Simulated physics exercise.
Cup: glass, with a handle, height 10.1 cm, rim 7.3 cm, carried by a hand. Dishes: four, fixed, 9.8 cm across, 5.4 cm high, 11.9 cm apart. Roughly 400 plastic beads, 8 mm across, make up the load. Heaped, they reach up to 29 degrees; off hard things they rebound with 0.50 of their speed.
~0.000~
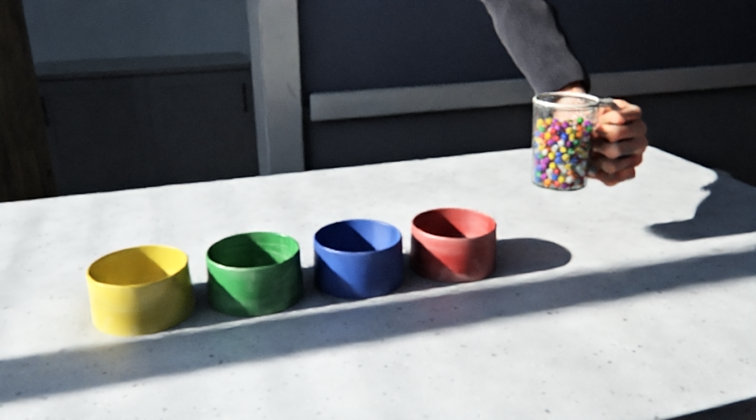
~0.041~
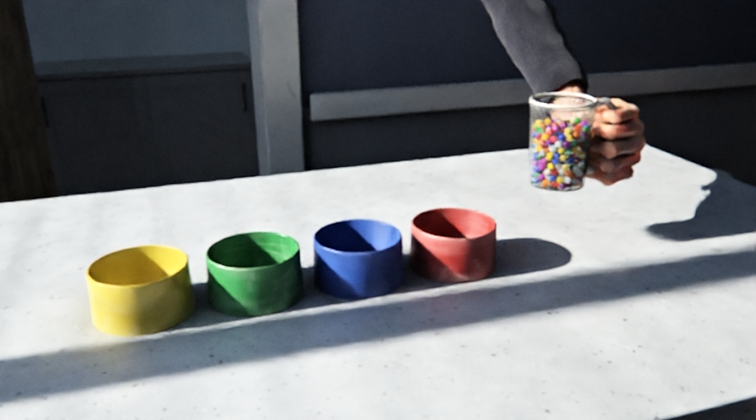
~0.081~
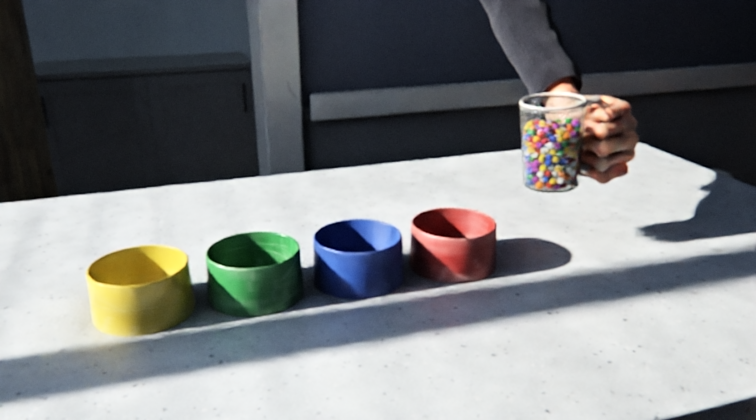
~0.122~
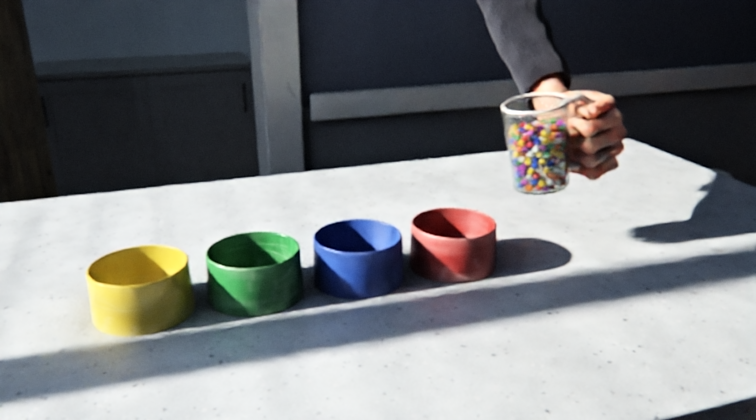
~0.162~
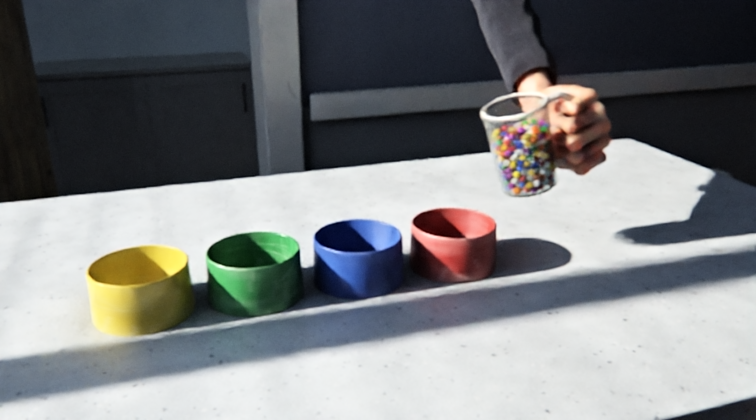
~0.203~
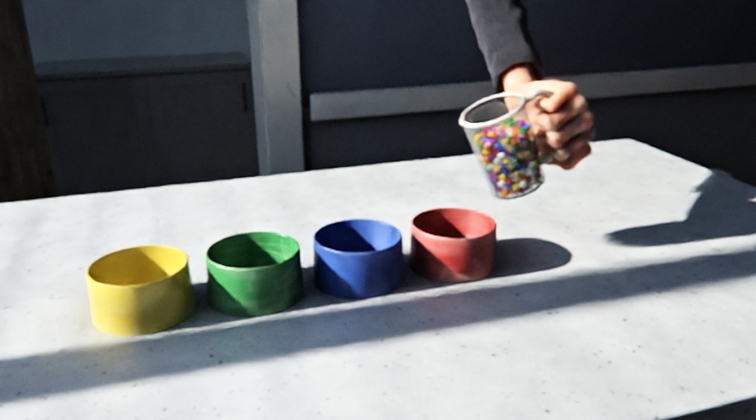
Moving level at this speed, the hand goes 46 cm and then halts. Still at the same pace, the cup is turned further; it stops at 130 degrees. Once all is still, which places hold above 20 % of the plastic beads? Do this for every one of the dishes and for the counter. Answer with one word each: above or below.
Red dish below, blue dish below, green dish below, yellow dish above, counter below.
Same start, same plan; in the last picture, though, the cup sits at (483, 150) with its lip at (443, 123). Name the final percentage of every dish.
Red 0; blue 0; green 0; yellow 60.
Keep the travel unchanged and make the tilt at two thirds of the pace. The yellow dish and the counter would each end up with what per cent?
Yellow 70, counter 30.
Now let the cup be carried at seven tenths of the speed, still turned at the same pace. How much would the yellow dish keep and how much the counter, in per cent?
Yellow: 10; counter: 20.
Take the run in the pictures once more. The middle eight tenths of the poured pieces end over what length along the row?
I'd put it near 7 cm.
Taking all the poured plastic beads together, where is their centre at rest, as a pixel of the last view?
Around (135, 294).
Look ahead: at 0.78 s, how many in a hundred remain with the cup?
I reckon around 85 per cent.
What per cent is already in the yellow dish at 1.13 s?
85 % so far.
Then, at 0.55 s, tilt 78 degrees; cup holds 100 %.
After 0.78 s, tilt 115 degrees; cup holds 85 %, yellow 5 %.
After 1.13 s, tilt 130 degrees; cup holds 0 %, yellow 85 %.
In the end, at 2.0 s, red 0 %, blue 0 %, green 0 %, yellow 85 %, counter 10 %.
